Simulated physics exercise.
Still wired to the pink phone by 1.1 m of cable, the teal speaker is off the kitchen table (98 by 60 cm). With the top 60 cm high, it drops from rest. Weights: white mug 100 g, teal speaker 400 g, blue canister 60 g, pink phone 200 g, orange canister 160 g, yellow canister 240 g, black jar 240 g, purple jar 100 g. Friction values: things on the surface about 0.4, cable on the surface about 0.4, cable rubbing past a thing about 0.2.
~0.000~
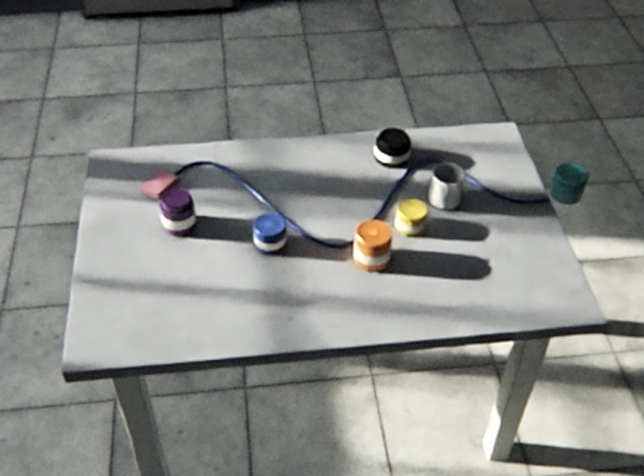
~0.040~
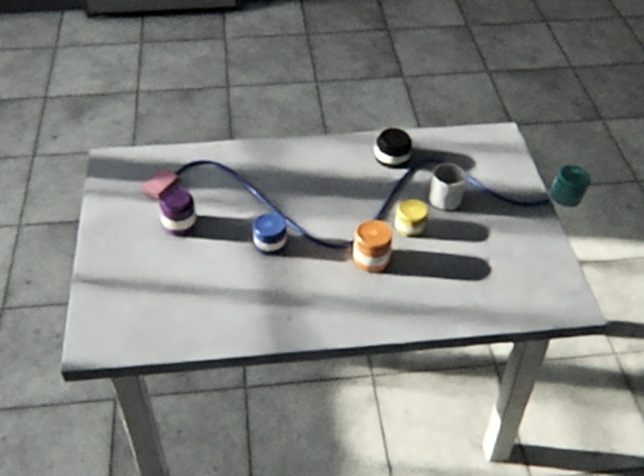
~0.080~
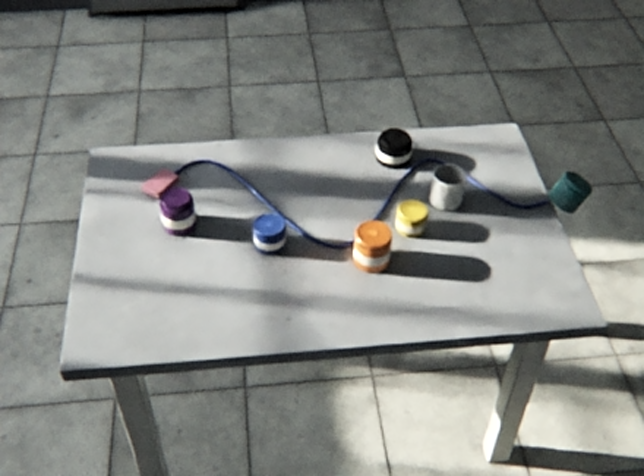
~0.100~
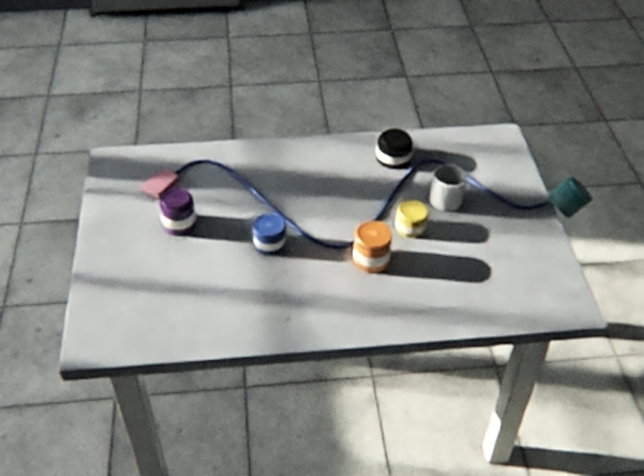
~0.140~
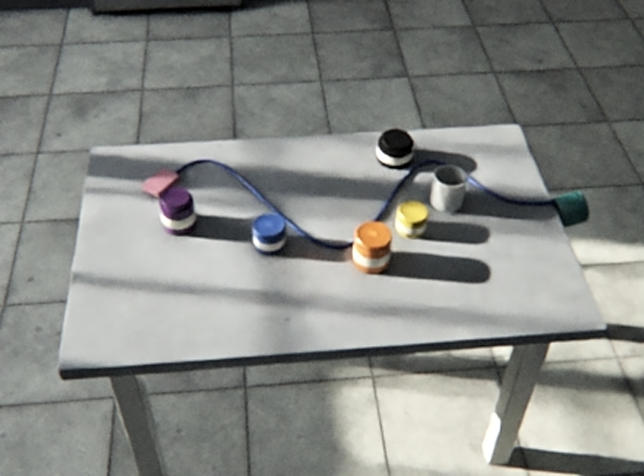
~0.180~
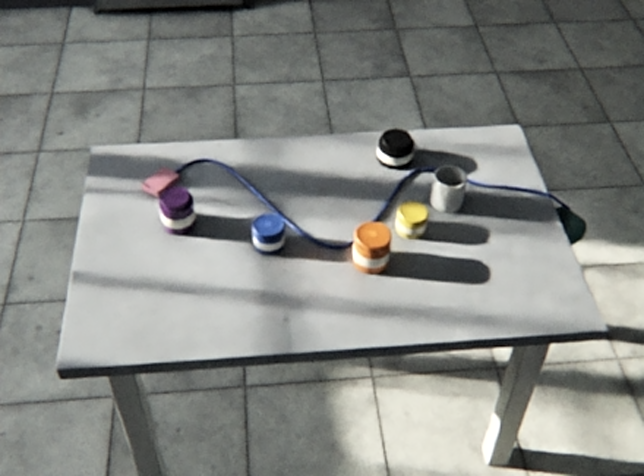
A teal speaker hanging off the right edge of the kitchen table tilted and dropped a little lower, tugging its blue cable slightly, while the mug, jars, canisters and pink phone stayed still.
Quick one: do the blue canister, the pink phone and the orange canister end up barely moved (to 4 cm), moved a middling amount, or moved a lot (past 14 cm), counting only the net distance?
Net result: The blue canister is barely moved, the pink phone is moved a lot, the orange canister is barely moved.
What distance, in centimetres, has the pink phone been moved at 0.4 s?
About 12 cm.
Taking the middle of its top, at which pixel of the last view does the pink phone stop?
It ends up near pixel (386, 184).
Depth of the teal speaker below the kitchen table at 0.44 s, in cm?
I'd say close to 45 centimetres below.
At 0.4 s, the cable's tail end at (230, 195); pink phone 12 cm off its start, teal speaker over the edge, white mug 1 cm off its start.
At 0.7 s, the cable's tail end at (348, 201); pink phone 41 cm off its start, teal speaker over the edge, white mug 1 cm off its start.
At 0.9 s, the cable's tail end at (380, 200); pink phone 48 cm off its start at (386, 184), teal speaker over the edge, white mug 1 cm off its start at (454, 180).
At 1.2 s, the cable's tail end at (380, 200); pink phone 48 cm off its start, teal speaker over the edge, white mug 1 cm off its start.
At 2.4 s, the cable's tail end at (380, 200); pink phone 48 cm off its start at (386, 184), blue canister 0 cm off its start at (269, 224), orange canister 0 cm off its start at (373, 234), teal speaker over the edge.
